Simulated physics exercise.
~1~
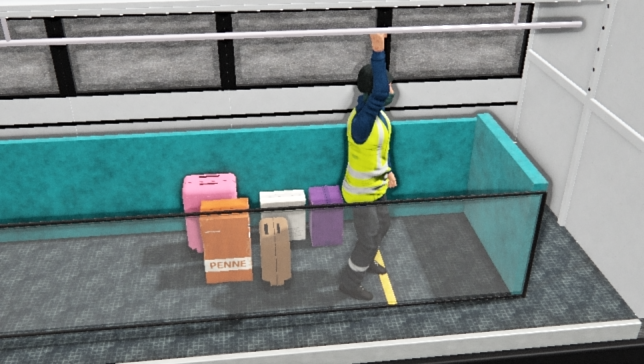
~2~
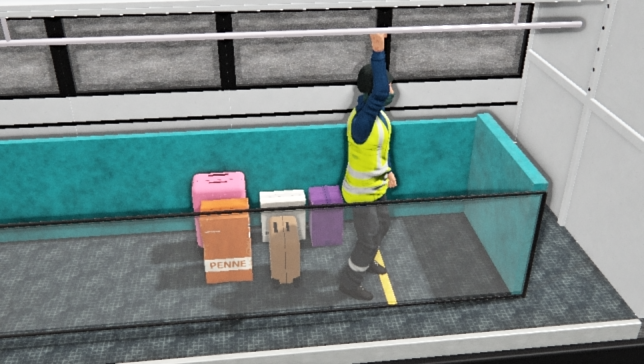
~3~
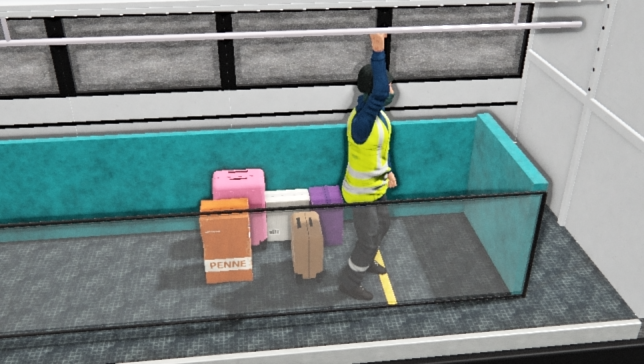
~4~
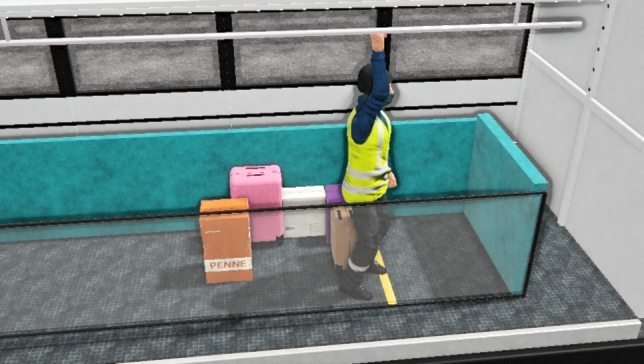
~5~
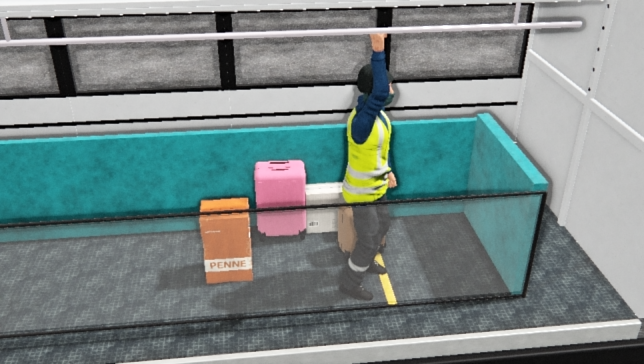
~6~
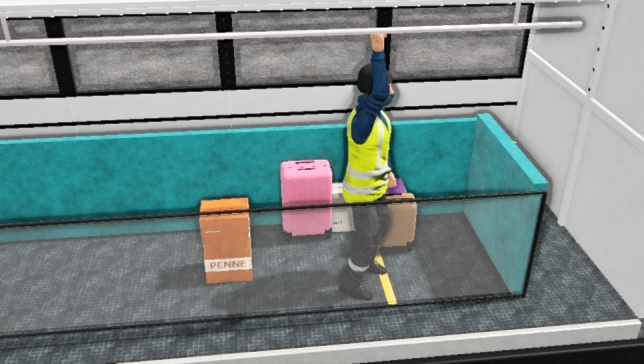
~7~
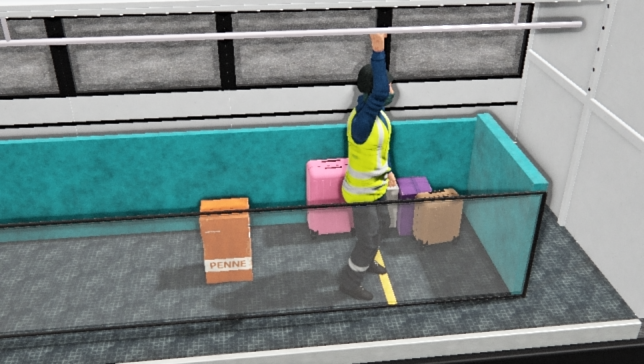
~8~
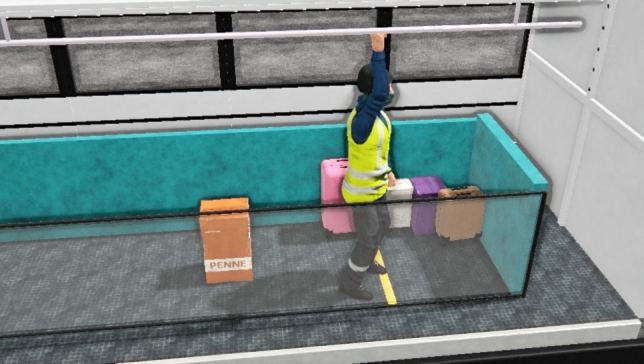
At the start, a worker in a yellow high-visibility vest stands in a teal-walled bay, one hand on the overhead rail, with pink, white, purple, orange and brown pieces of luggage to the left. The brown and pink wheeled cases begin rolling right, while the orange one stays put. The white and purple pieces then move right too, passing behind the unmoving worker. The brown, purple and white pieces emerge on the far side of the yellow line. In the end, those three stand upright past it, while the pink case, partly hidden by the worker, and the orange piece remain short of it.
